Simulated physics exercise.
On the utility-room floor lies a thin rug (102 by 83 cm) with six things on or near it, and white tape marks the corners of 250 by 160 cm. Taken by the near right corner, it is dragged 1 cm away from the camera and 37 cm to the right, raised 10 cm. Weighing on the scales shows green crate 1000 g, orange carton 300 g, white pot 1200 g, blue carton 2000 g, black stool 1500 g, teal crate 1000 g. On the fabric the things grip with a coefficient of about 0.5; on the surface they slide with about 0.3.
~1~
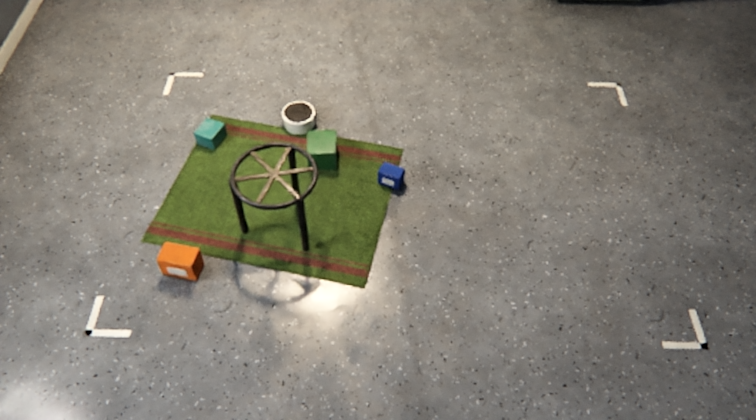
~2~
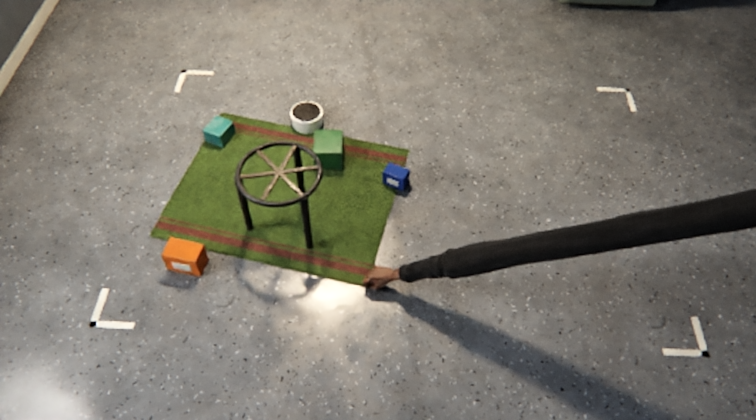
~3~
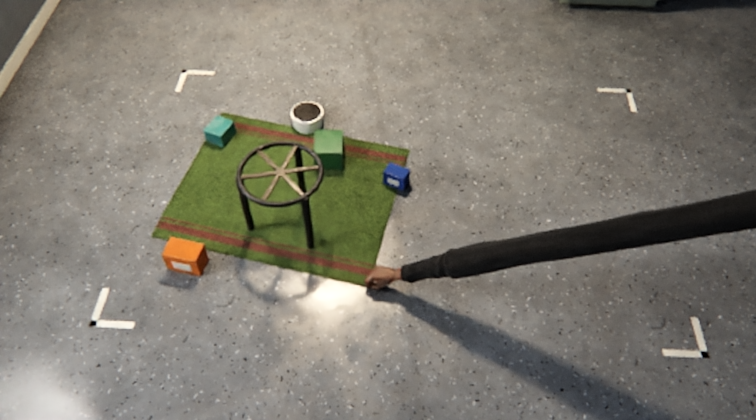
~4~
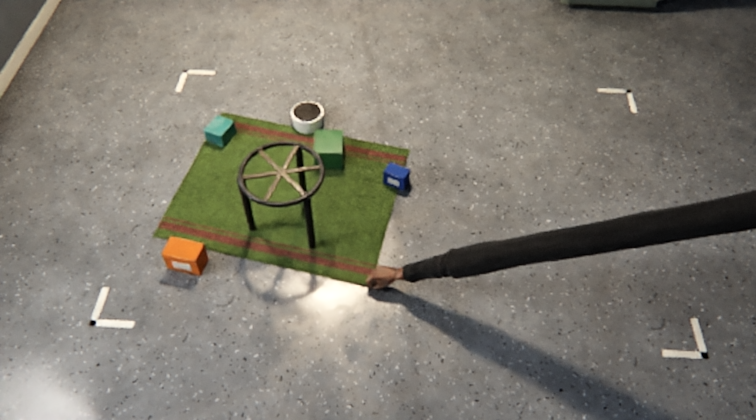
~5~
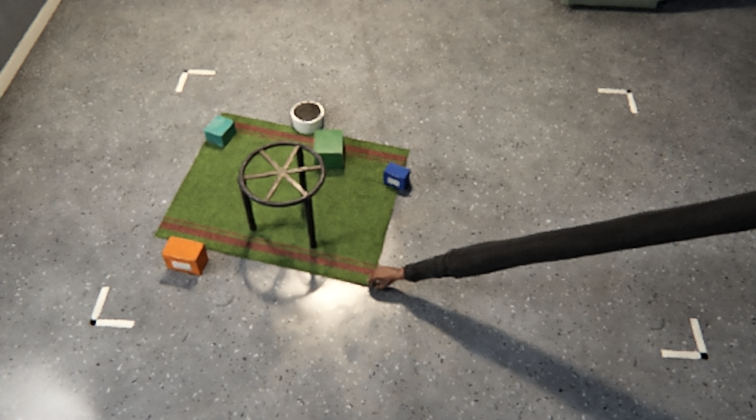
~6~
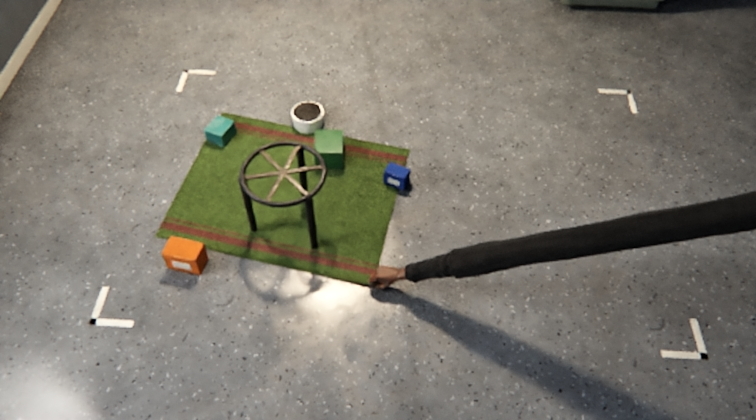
A dark-sleeved arm reaches in from the right and barely shifts the green rug's near corner.
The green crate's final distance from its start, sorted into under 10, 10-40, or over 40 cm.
Distance: 10-40 cm.
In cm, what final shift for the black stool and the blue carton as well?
Black stool: 50 cm; blue carton: 15 cm.
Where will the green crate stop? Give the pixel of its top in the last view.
It comes to rest at about (357, 160).
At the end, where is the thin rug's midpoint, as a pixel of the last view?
It sits near (333, 214) in pixels.
Next, middle of the thin rug at (299, 192); black stool 11 cm off its start, teal crate 8 cm off its start, blue carton 2 cm off its start.
Then, middle of the thin rug at (310, 198); green crate 6 cm off its start, black stool 18 cm off its start, teal crate 16 cm off its start.
After that, middle of the thin rug at (327, 208); green crate 14 cm off its start at (350, 156), black stool 34 cm off its start at (352, 194), teal crate 28 cm off its start at (234, 163).
Later, middle of the thin rug at (333, 213); green crate 19 cm off its start, black stool 40 cm off its start, teal crate 33 cm off its start.
At the end, middle of the thin rug at (333, 214); green crate 19 cm off its start at (357, 160), black stool 54 cm off its start at (354, 294), teal crate 33 cm off its start at (239, 170), white pot 16 cm off its start at (316, 133).
